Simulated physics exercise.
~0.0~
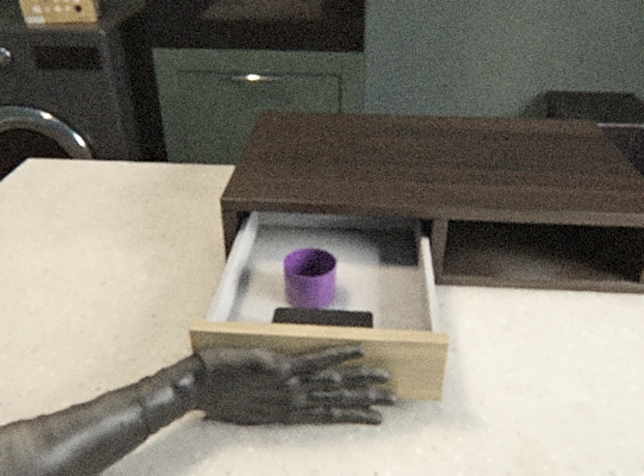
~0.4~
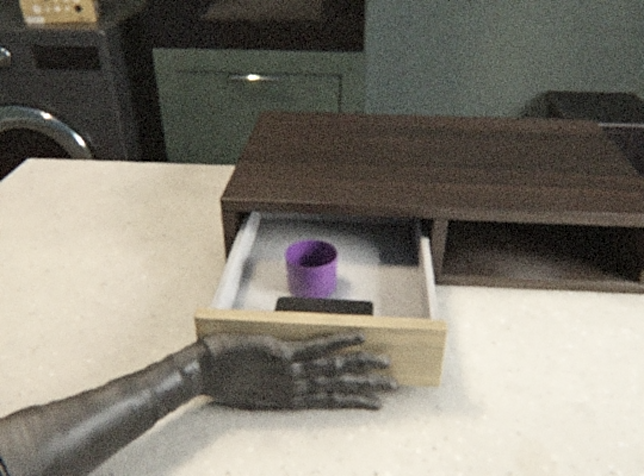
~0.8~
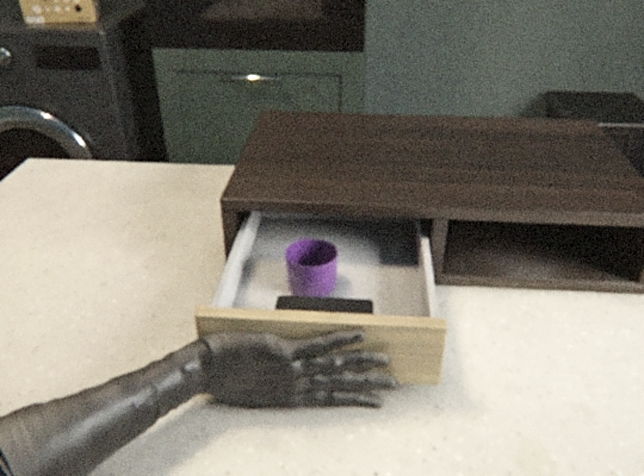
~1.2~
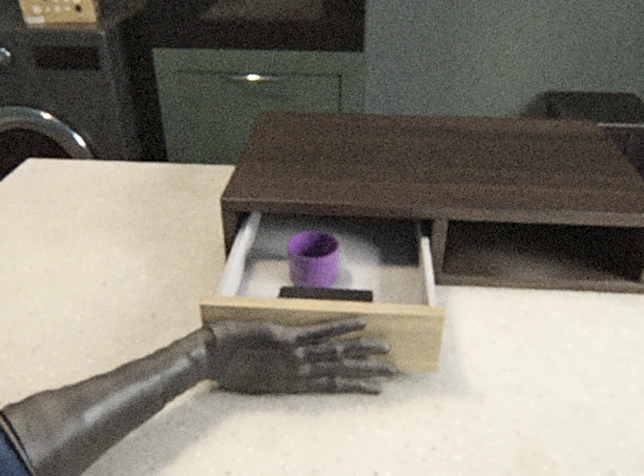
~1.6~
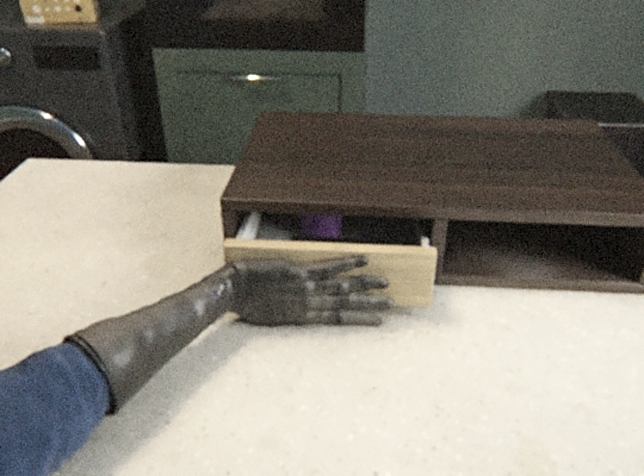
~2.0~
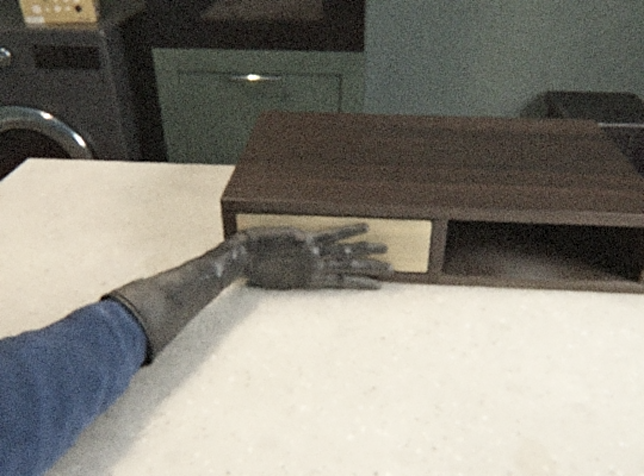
The clip shows a dark wooden cabinet with an open drawer holding a purple beaker and a black case. A black-gloved hand pushes the drawer's light wooden front, sliding it inward until the contents disappear and the drawer is fully closed, the hand still against it.
